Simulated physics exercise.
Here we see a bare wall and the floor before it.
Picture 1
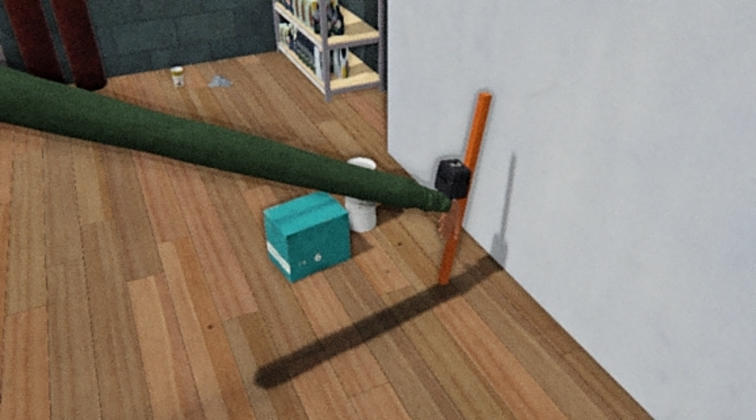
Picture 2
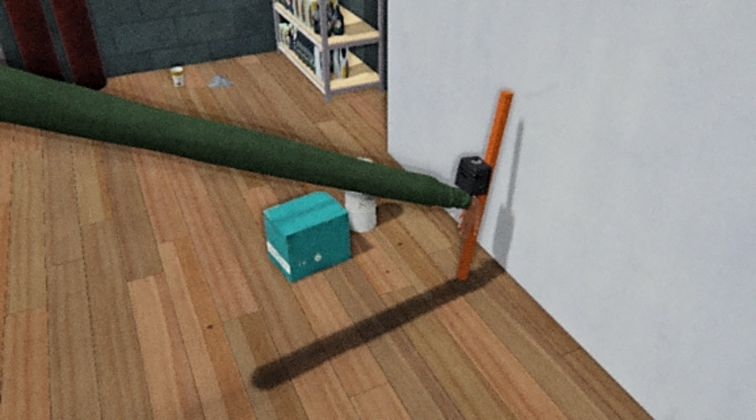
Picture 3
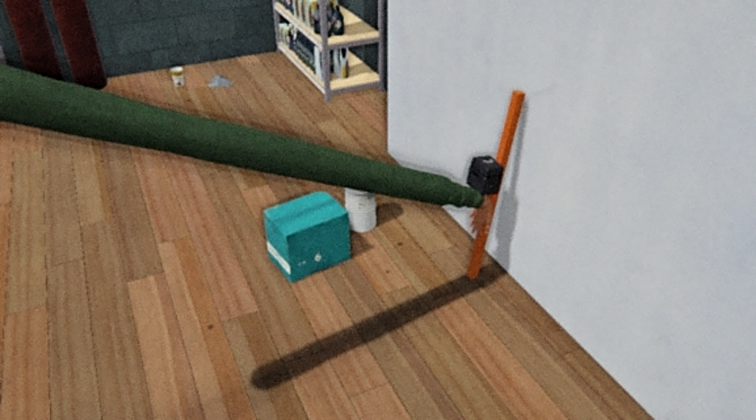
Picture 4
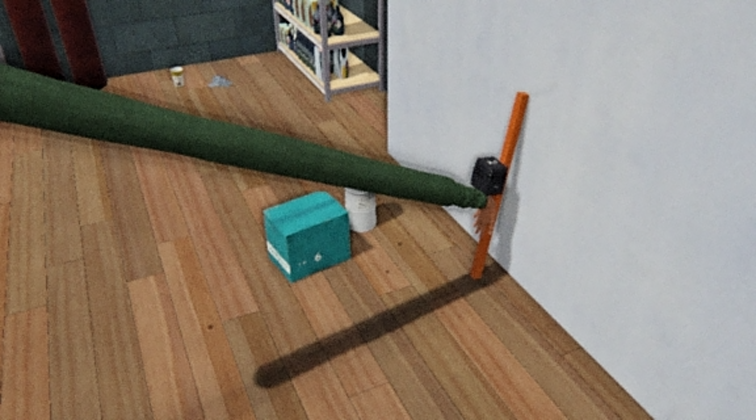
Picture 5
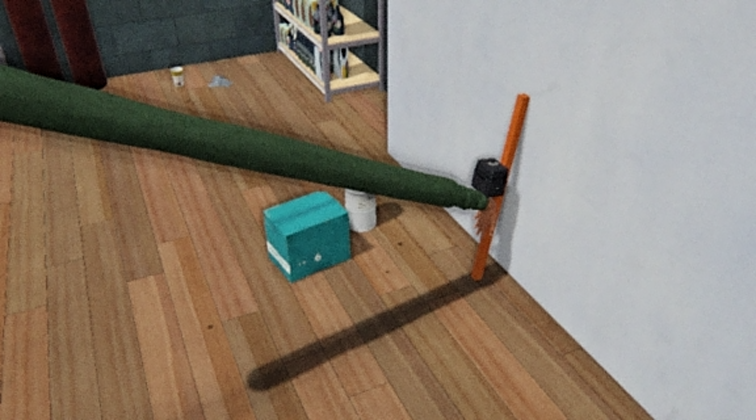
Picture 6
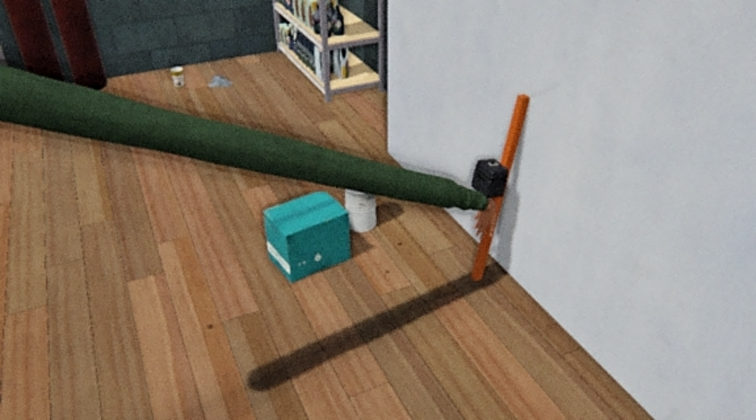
A long green arm moves an orange pole right to the wall and holds it there.
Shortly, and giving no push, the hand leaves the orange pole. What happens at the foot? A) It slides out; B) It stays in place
Option B: It stays in place.
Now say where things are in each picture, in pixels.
In the first picture, on its way; orange pole (462, 196); turquoise box (308, 235).
In the second picture, on its way; orange pole (482, 193); turquoise box (308, 235).
In the third picture, on its way; orange pole (494, 192); turquoise box (308, 235).
In the fourth picture, on its way; orange pole (497, 193); turquoise box (308, 235).
In the fifth picture, propped up under the hand; orange pole (498, 194); turquoise box (308, 235).
In the sixth picture, propped up under the hand; orange pole (498, 195); turquoise box (308, 235).
Then, 0.40 s after the last picture, nothing has stirred.
Then, 0.80 s after the last picture, orange pole resting near (498, 195).
At rest, all 3 in place. Seen from the same camera at the end, orange pole near (498, 195). The pole holds.
